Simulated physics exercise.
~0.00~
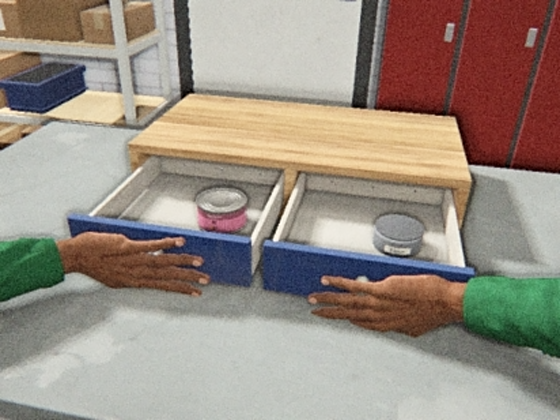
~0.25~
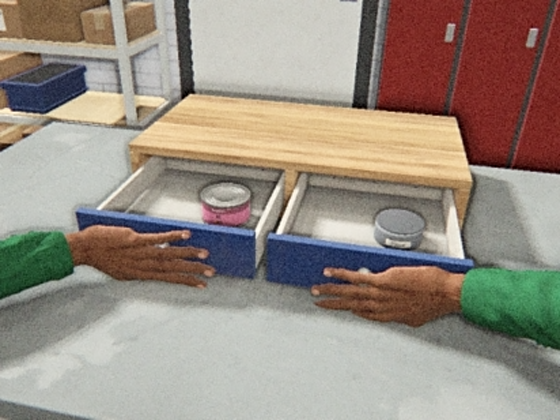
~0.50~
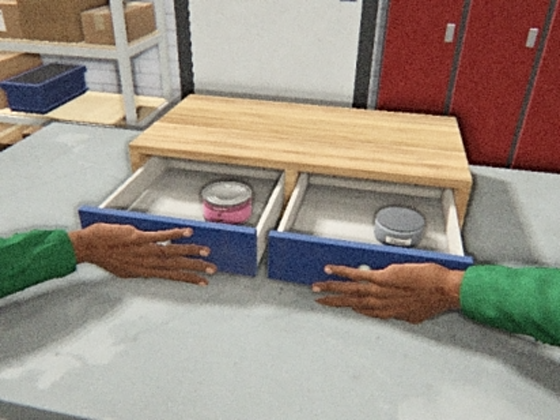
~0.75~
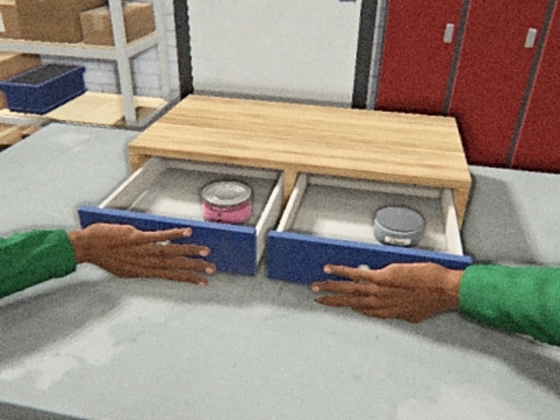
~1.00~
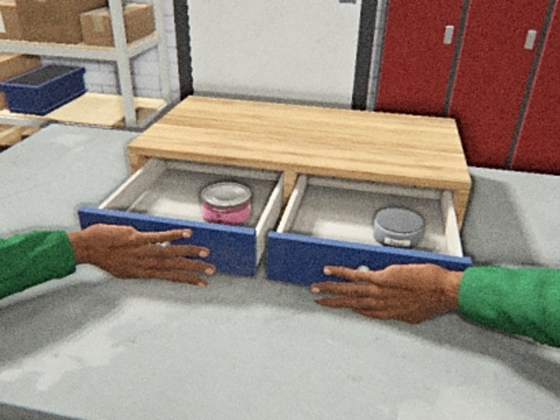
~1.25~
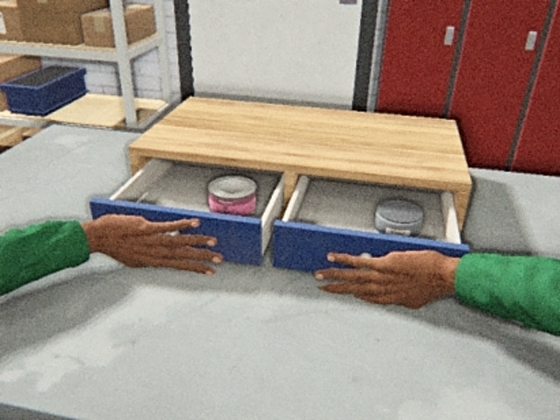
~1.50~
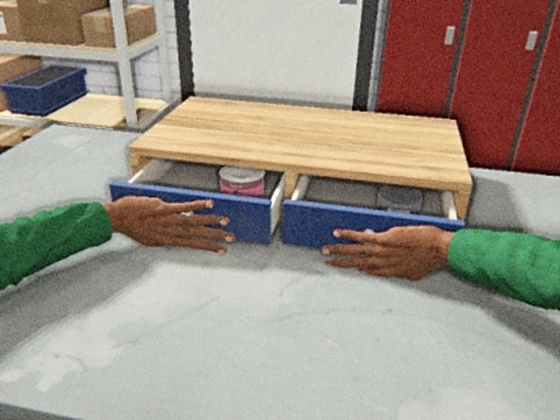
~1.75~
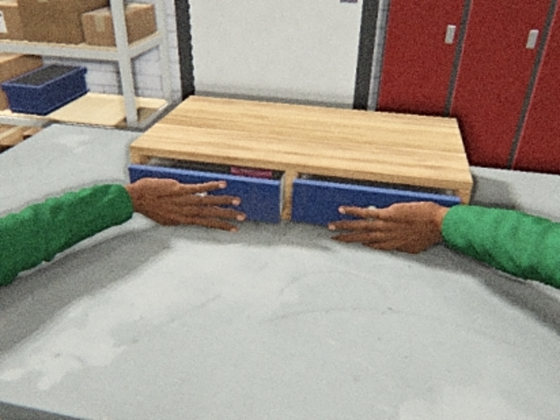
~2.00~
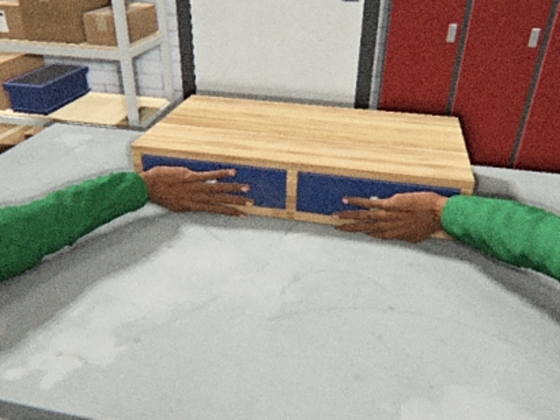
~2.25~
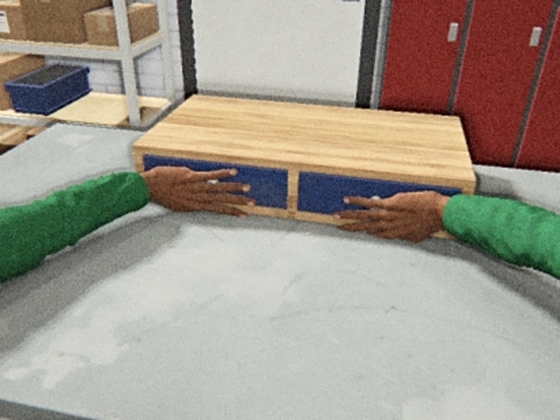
On a grey tabletop, two hands push both blue drawers fully into a wooden chest.
